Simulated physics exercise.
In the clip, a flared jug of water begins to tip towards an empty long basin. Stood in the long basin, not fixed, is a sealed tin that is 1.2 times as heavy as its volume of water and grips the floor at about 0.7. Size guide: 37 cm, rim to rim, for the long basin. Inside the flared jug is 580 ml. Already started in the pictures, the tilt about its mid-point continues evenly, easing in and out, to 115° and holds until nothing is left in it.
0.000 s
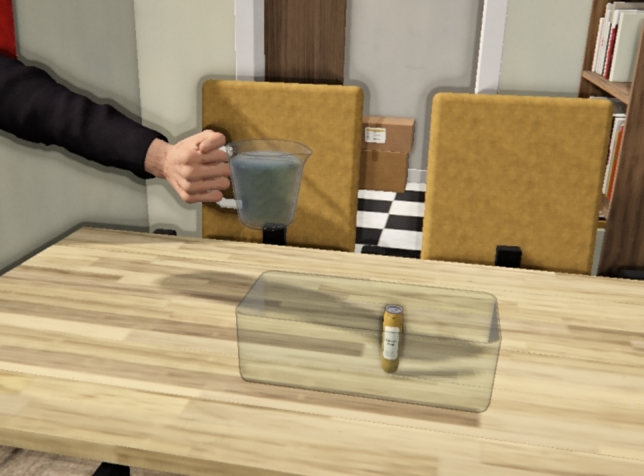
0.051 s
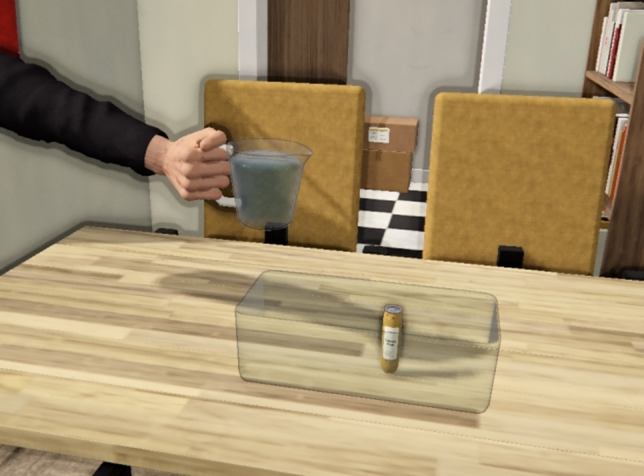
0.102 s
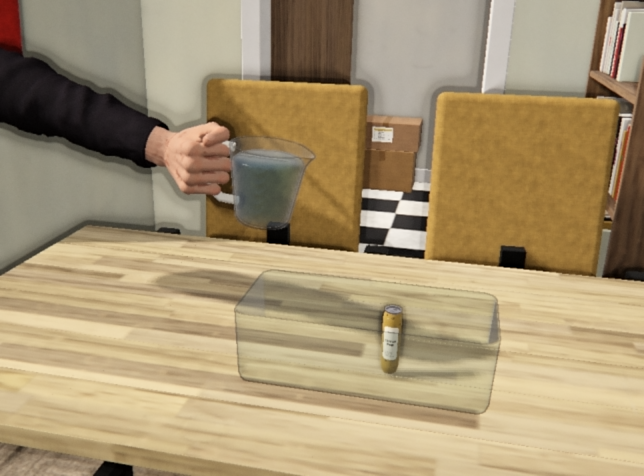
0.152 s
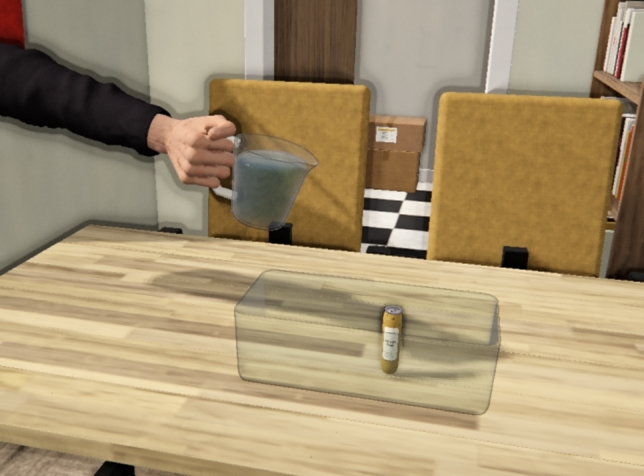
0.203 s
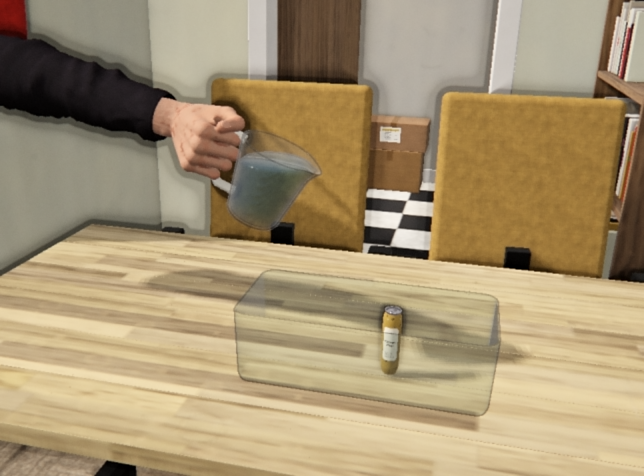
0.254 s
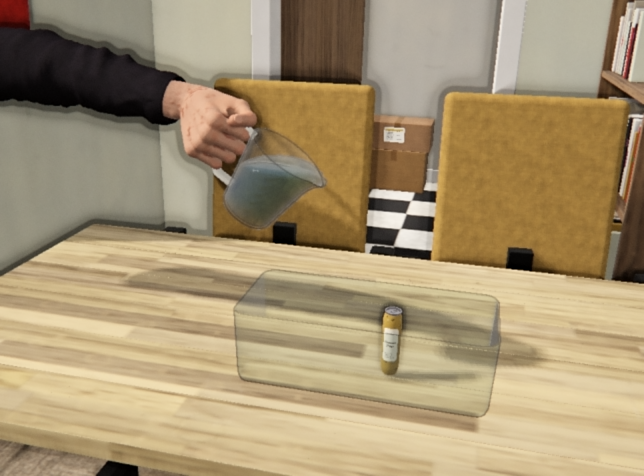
At a wooden table with two mustard chairs behind it, a hand holds a clear jug of bluish water above an empty-looking transparent basin containing a small labelled tin, then steadily tilts the jug rightward.
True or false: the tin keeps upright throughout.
True.
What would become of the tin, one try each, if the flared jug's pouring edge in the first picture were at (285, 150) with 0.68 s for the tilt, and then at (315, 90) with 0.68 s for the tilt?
In the first try it remains standing; in the second it comes down.
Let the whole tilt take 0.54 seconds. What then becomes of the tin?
Result: Tin still standing.
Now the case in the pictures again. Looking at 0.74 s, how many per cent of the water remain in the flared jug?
2 per cent or so.
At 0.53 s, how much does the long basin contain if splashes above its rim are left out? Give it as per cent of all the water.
Roughly 24 percent of it.
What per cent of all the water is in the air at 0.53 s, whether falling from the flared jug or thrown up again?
Share: Roughly 36 per cent.
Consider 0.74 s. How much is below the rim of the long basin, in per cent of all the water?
Reading: Approx. 88 %.
After 0.53 s the tilt is 102° and 39 per cent is still to pour; the tin stands where it began.
After 0.74 s the tilt is 115° and 2 per cent is still to pour; the tin stands where it began.
After 0.95 s the tilt is 115° and 0 per cent is still to pour; the tin stands where it began.
After 1.18 s the tilt is 115° and 0 per cent is still to pour; the tin stands where it began.
In the end the tin stands where it began.
